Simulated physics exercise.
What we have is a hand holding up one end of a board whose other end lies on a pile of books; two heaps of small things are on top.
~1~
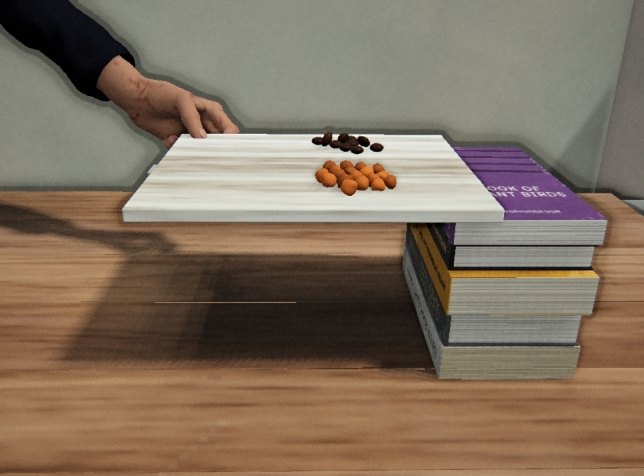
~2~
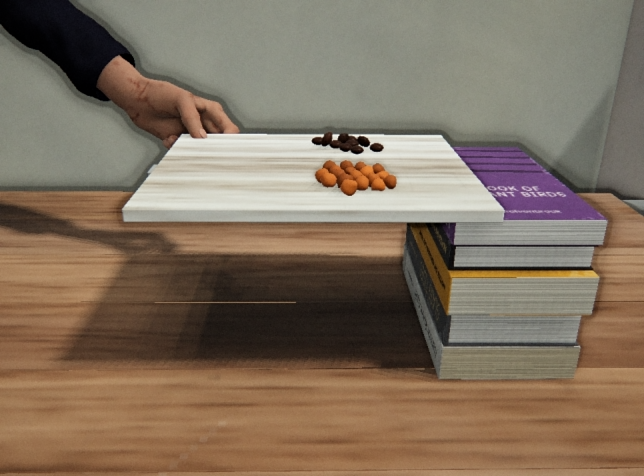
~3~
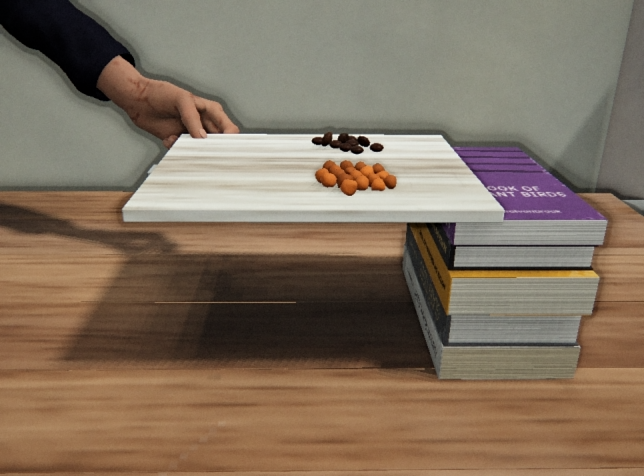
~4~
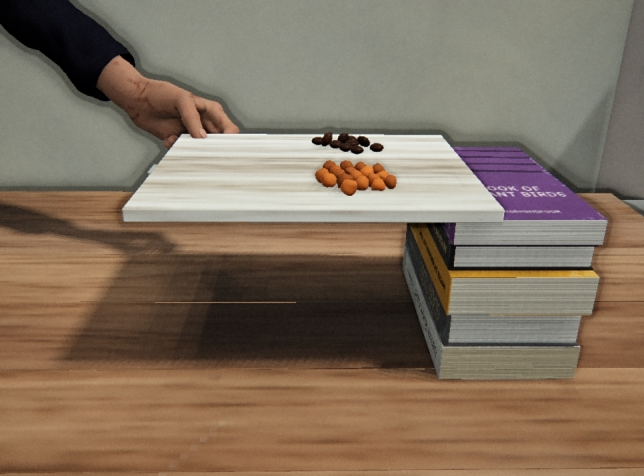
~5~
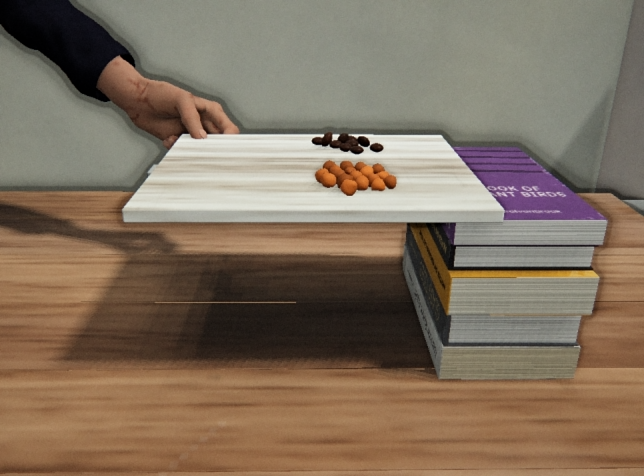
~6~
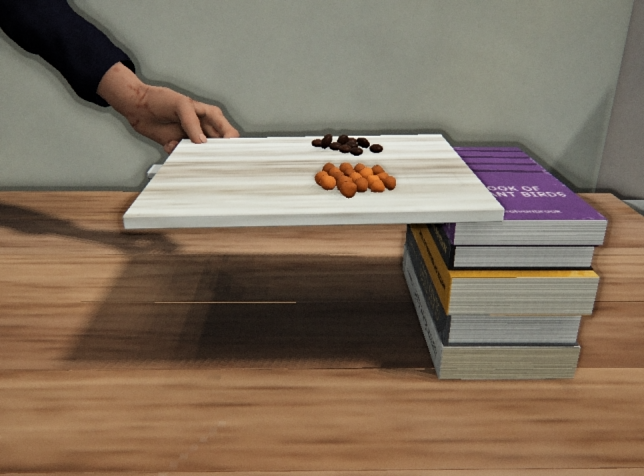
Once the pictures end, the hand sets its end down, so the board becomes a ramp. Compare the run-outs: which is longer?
The near one outruns the other.
Then, 0.35 s later than the last frame, board sloping at 11°; near handful every one still on the board; far handful every one still on the board.
Then, 0.80 s later than the last frame, board sloping at 26°; near handful almost all still on the board; far handful every one still on the board.
Then, 1.28 s later than the last frame, board resting at 37°; near handful mostly up to a board's length out; far handful mostly at the foot of the board.
When it is over, board resting at 37°; near handful mostly up to a board's length out; far handful mostly at the foot of the board; the near handful has gone farther.
